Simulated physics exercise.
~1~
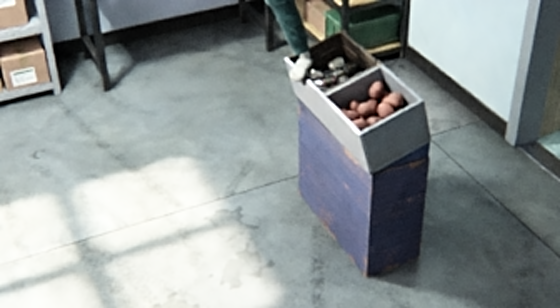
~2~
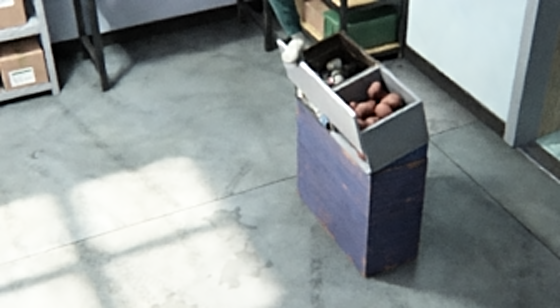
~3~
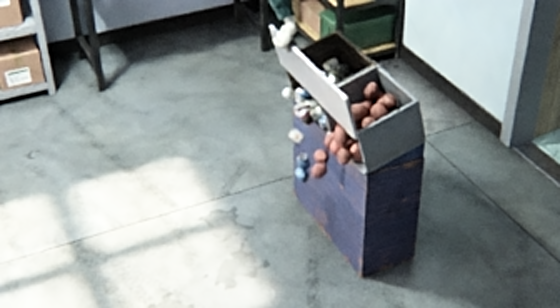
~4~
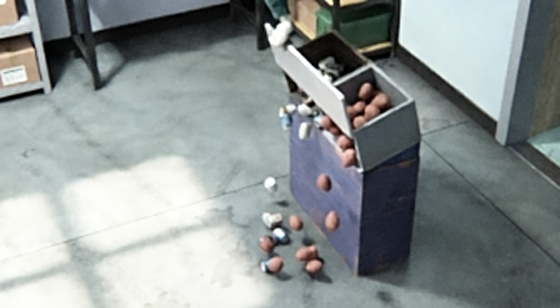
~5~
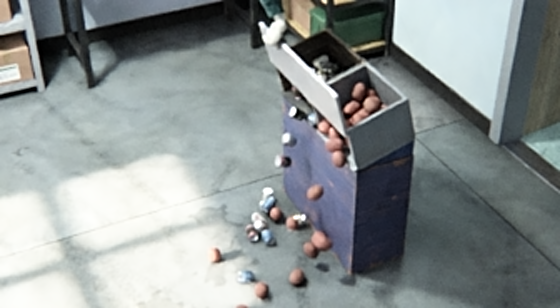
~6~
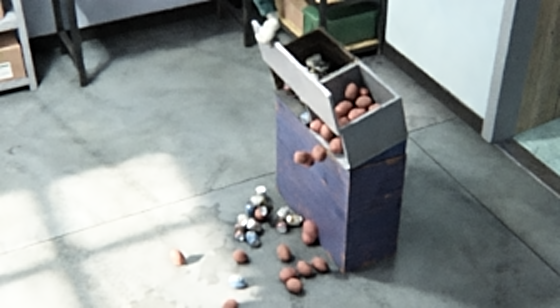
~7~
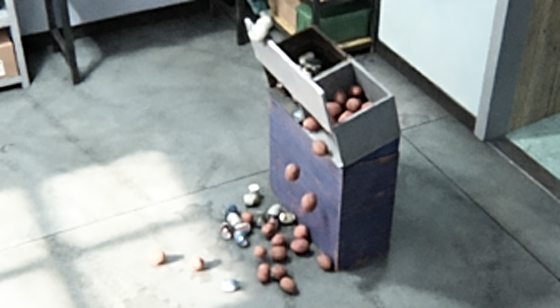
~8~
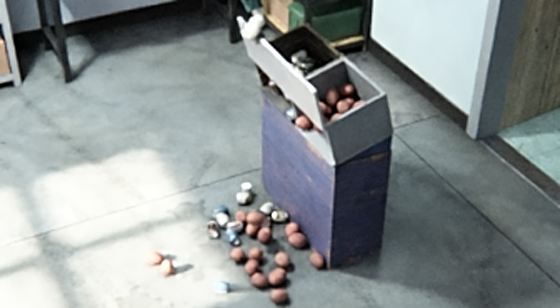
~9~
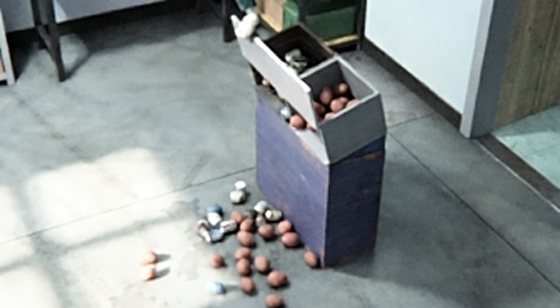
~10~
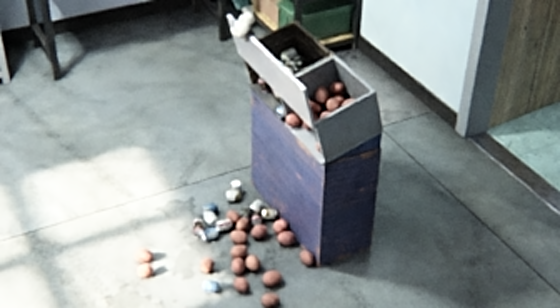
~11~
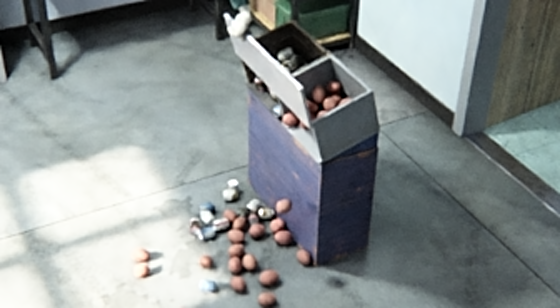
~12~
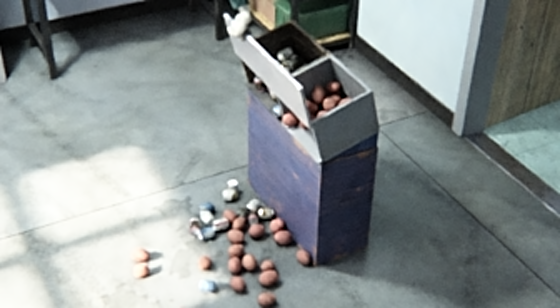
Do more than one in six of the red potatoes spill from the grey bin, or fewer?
More than one in six of the red potatoes spill out of the grey bin.
